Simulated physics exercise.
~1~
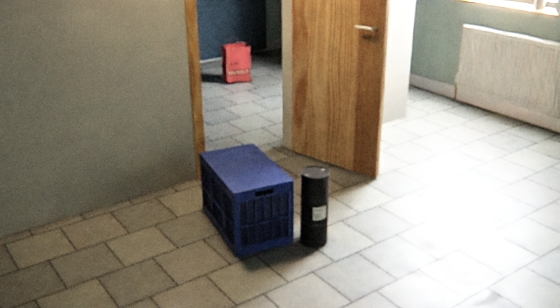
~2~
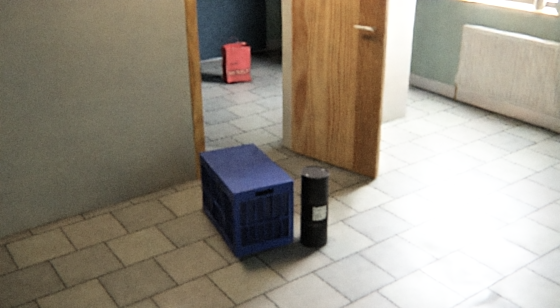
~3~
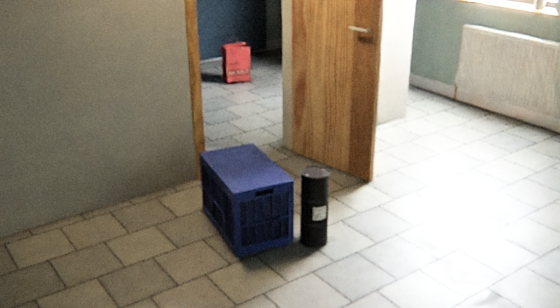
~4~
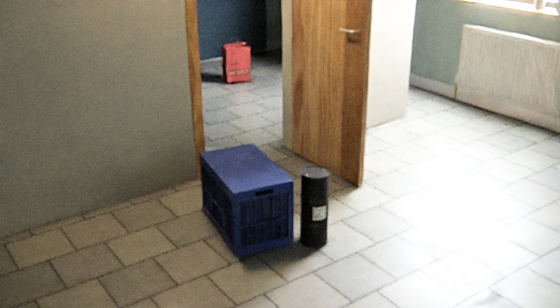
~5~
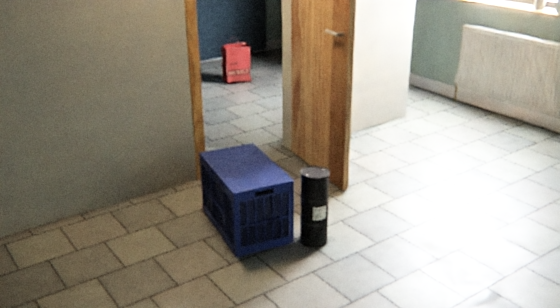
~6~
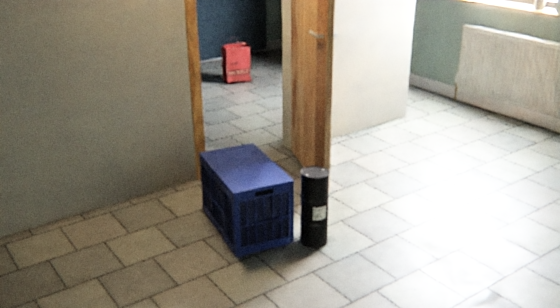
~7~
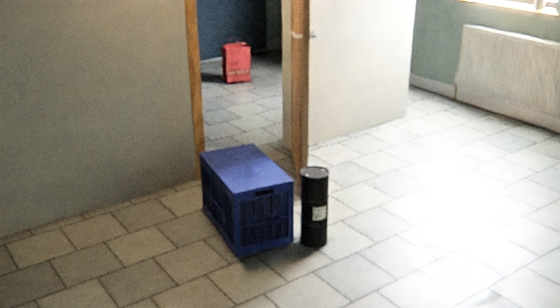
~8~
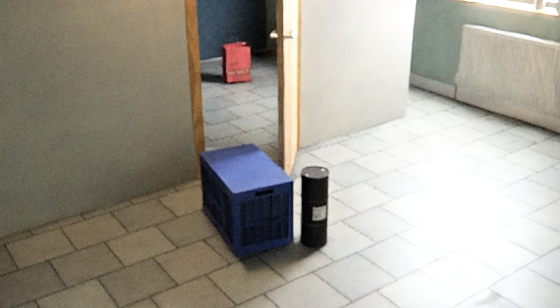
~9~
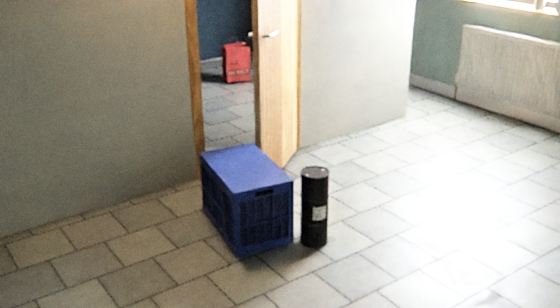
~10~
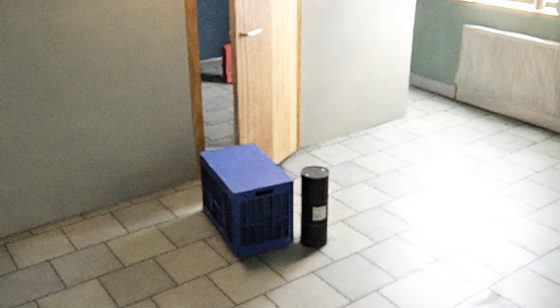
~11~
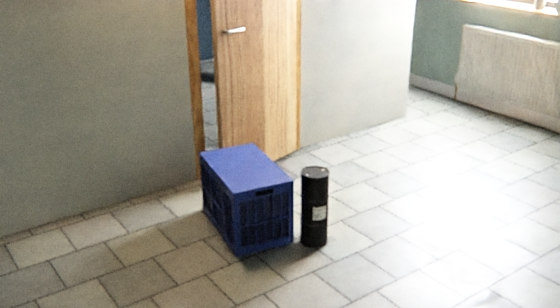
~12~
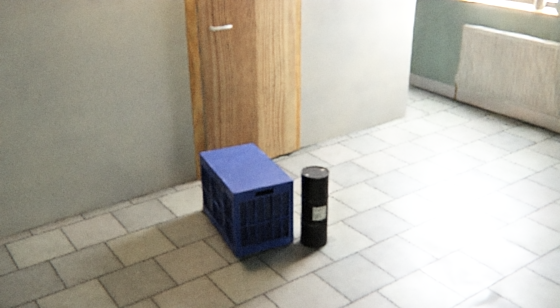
A wooden door stands wide open into a room with pale stone-tiled floor, seen from a raised, still viewpoint. A blue crate sits in front of the doorway, with a black canister just to its right; a red bag rests on the floor beyond the opening, and a white radiator hangs at the far right. The door swings steadily inward, turning edge-on behind the crate and canister without touching them. It then sweeps leftward across the opening, gradually hiding the red bag. Finally it shuts completely, with the crate and canister unmoved.
